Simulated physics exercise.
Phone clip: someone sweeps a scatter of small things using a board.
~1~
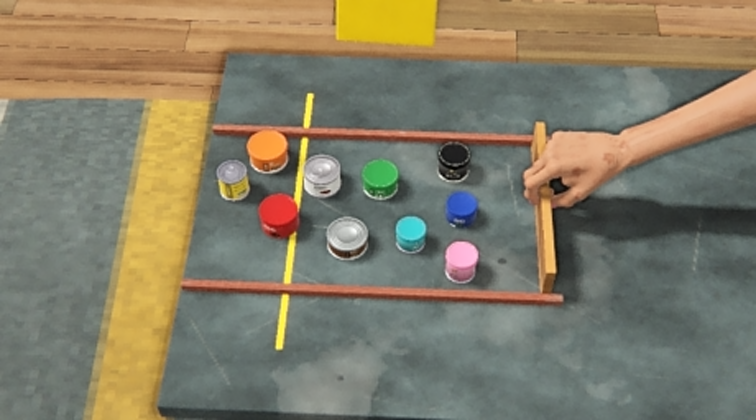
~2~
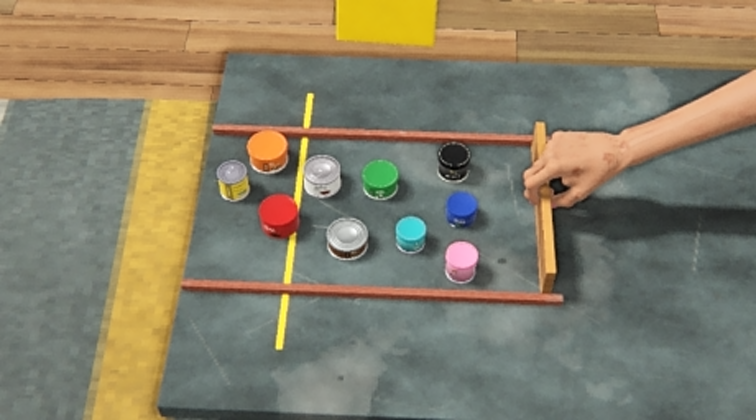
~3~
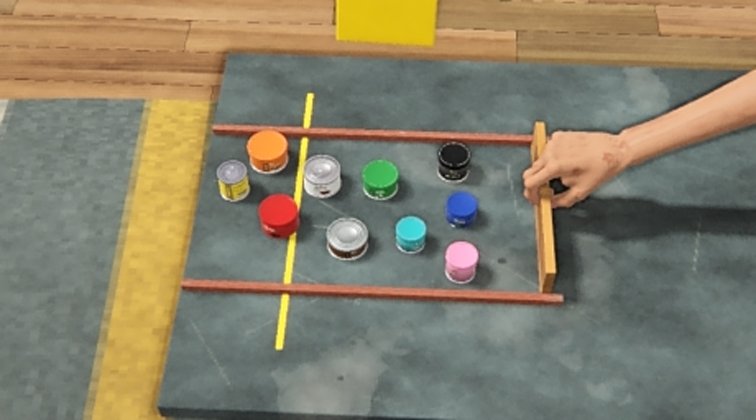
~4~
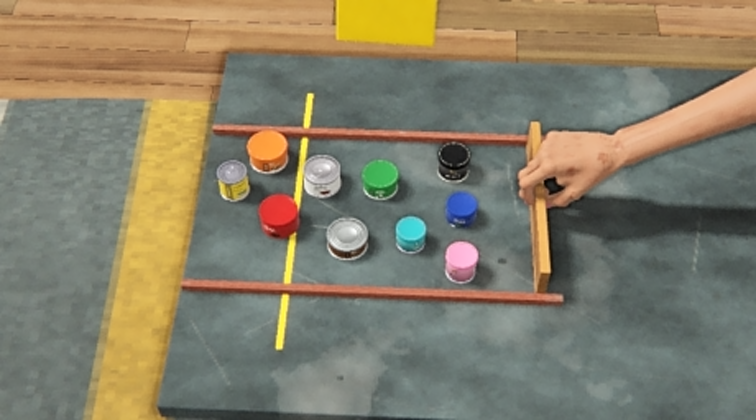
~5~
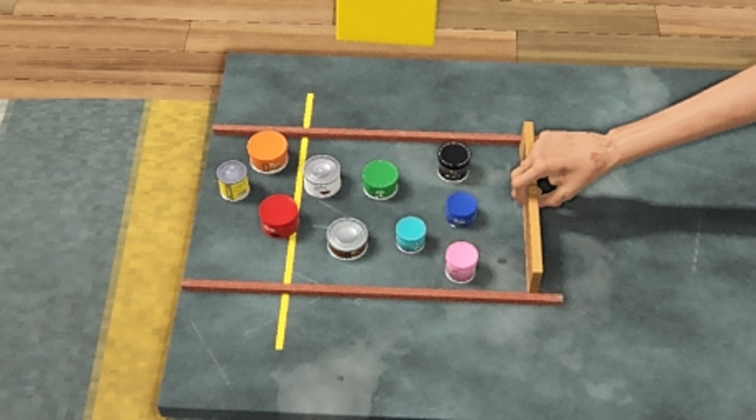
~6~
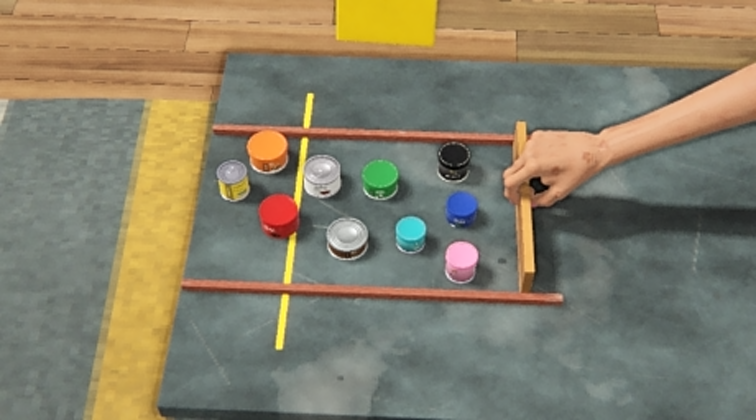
A hand holding a wooden board upright, then sliding it slightly left between two rails toward scattered, unmoving colourful small pots.
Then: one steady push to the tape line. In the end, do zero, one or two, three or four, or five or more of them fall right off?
The pieces that topple off will total nothing.
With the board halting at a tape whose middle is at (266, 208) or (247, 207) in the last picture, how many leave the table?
Per try: 1; 1.
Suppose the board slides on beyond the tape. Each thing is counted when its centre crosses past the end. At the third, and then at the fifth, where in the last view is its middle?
(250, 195), later (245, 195).
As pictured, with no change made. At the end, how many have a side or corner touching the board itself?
At rest, 5 are in contact.
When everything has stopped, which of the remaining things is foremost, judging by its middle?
That's the yellow pot.
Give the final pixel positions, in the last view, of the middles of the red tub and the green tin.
Roughly (247, 216); the other one roughly (281, 183).
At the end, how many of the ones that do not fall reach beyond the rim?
Answer: 0.
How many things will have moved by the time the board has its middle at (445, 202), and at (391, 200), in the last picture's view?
First 3, then 6.
Early on, none off yet; yellow pot at rest near (233, 181); orange pot at rest near (268, 152); red tub at rest near (280, 217).
Finally, the number that fall off is zero.
